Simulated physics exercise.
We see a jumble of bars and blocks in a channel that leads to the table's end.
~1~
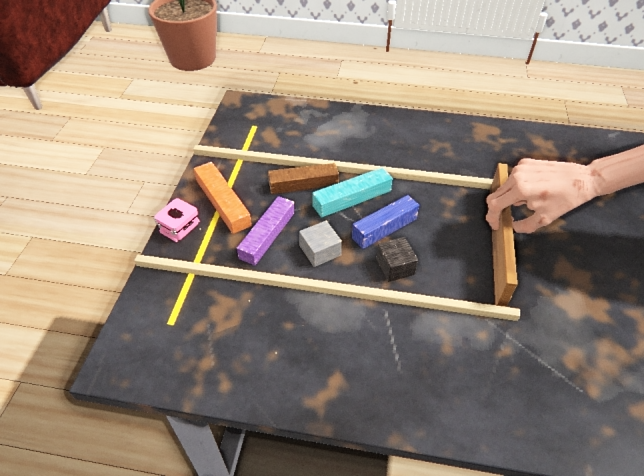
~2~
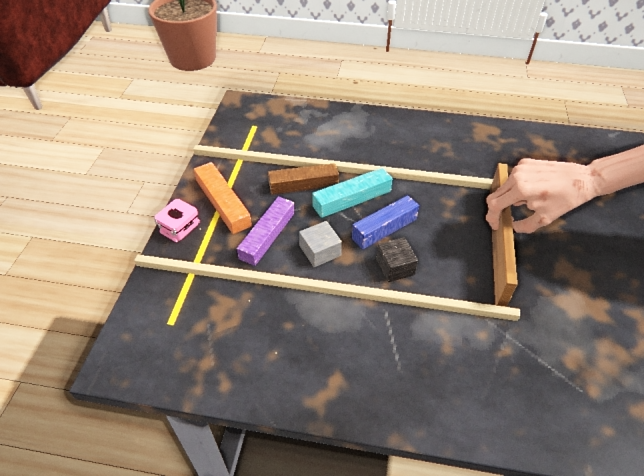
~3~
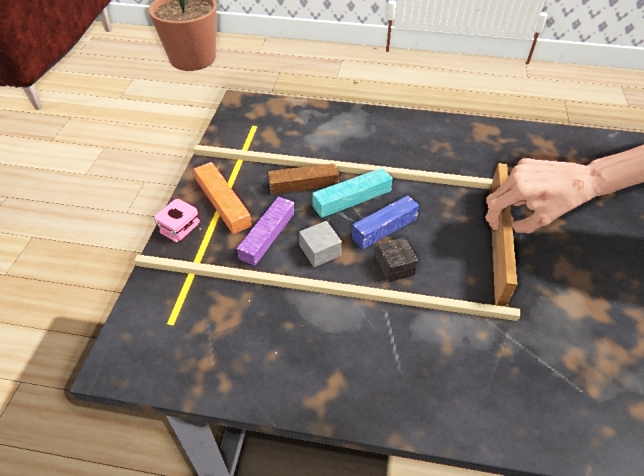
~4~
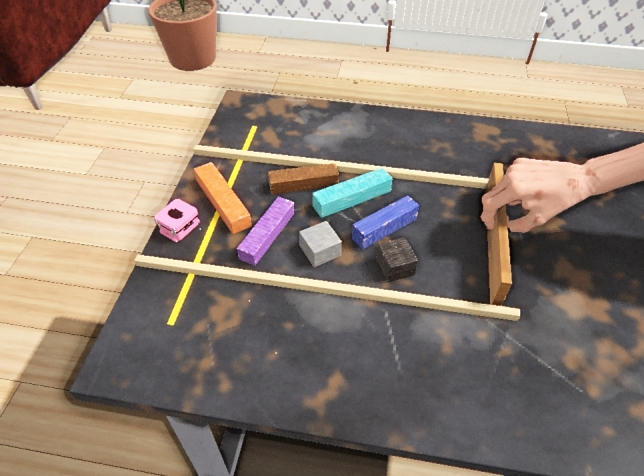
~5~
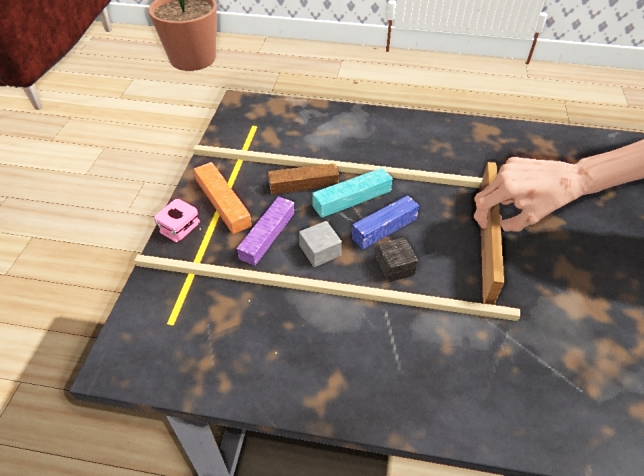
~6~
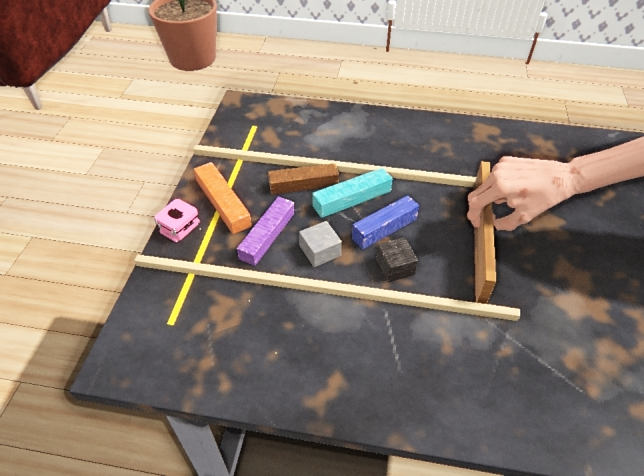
On a dark, mottled tabletop, coloured bars and blocks and a pink case lie scattered between two wooden rails near a yellow tape line, while a hand at the right holds a wooden board still, then slides it slightly left.
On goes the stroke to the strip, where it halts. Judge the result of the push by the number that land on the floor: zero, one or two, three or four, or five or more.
The number that land on the floor is three or four.
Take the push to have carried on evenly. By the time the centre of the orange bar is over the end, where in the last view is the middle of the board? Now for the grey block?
First one: Around (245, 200). Other one: Around (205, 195).
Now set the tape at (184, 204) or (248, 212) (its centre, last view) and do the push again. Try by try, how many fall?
The first try gives 7 and the second gives 1.
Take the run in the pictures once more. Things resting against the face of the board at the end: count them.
3 touch it.
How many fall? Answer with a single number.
The count is 3.
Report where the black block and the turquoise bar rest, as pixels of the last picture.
The black block stops around (191, 231); the turquoise bar around (204, 176).
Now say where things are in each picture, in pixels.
The first frame shows pink case (178, 221); orange bar (222, 196); purple bar (267, 230); board (502, 231); tape (220, 209).
The second frame shows orange bar (222, 197); grey block (320, 244).
The third frame shows purple bar (267, 230); black block (397, 259).
The fourth frame shows pink case (178, 221); brown bar (304, 179).
The fifth frame shows orange bar (222, 197); turquoise bar (353, 192).
The sixth frame shows pink case (178, 221); orange bar (222, 197); purple bar (267, 230); board (483, 229); tape (220, 209).
A little later, none off yet; pink case at rest near (178, 221); orange bar at rest near (222, 197); purple bar at rest near (267, 230).
When it is over, the number that fall off is three or four; down, purple bar, orange bar and pink case.
